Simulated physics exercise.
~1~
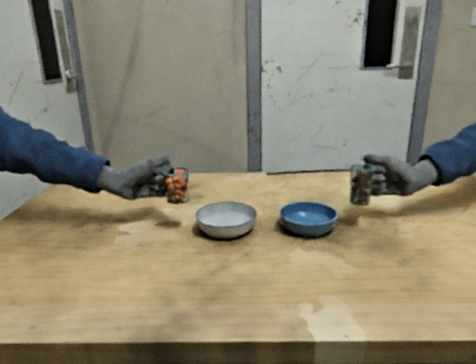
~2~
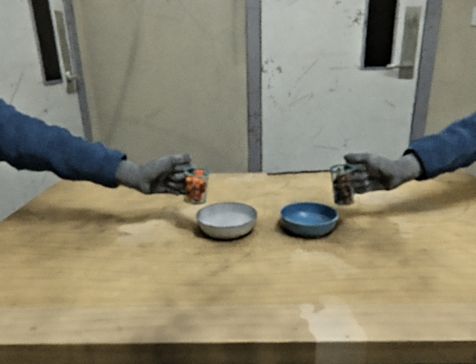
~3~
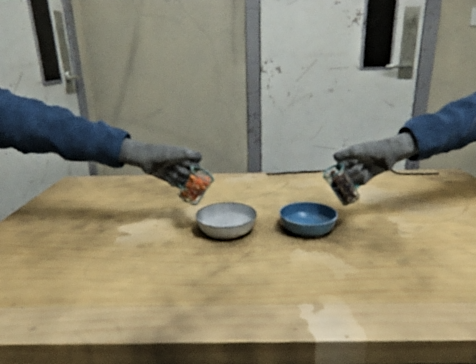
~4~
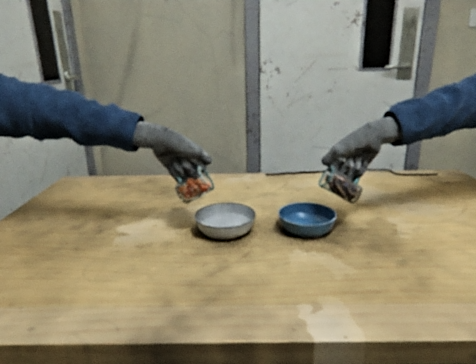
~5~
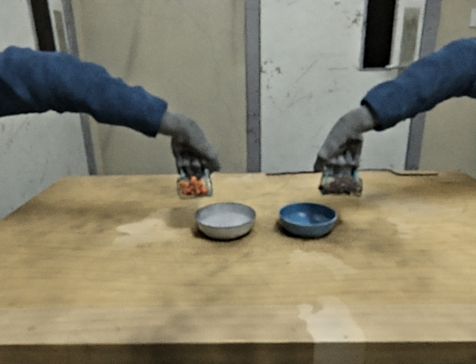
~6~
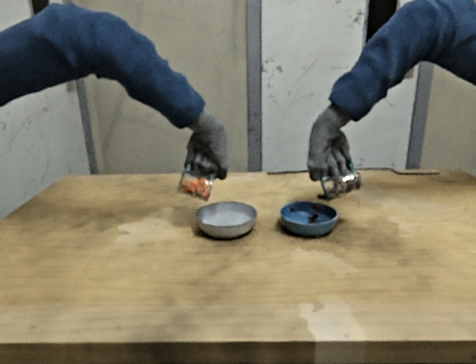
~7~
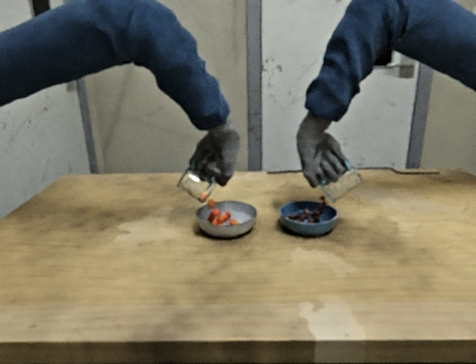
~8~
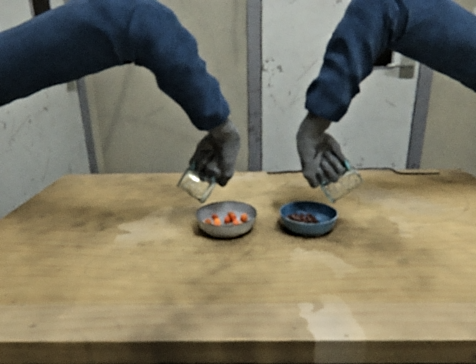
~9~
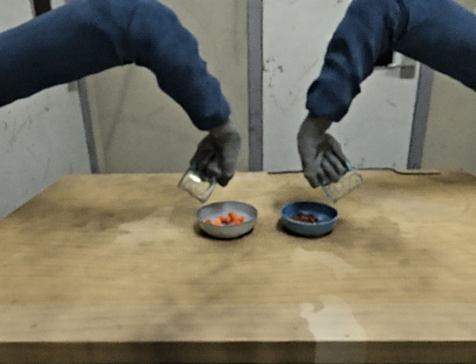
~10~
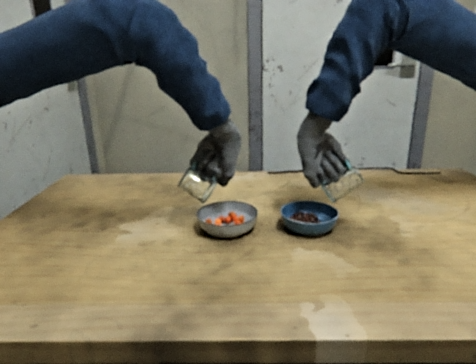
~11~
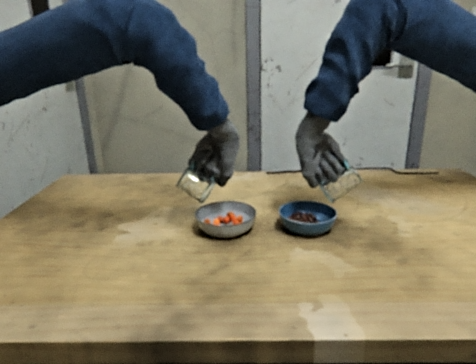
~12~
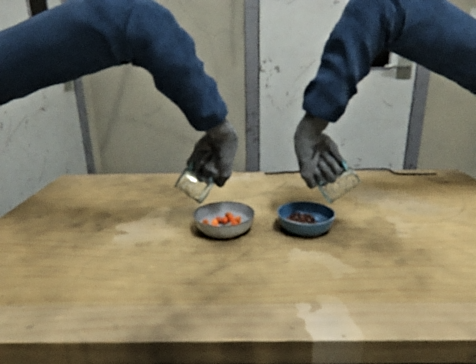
Two blue-sleeved arms in grey gloves reach in from the left and right over a pale wooden table, seen from the front in a slightly swaying view with worn doors behind. Each hand holds a clear cup, the left with orange-red pieces and the right with dark ones, beside a light grey dish and a blue dish. The hands move inward above the dishes and tip the cups. A few dark pieces drop first on the right, then both cups turn over and empty. The cups stay upturned, with all the pieces resting in the dishes.
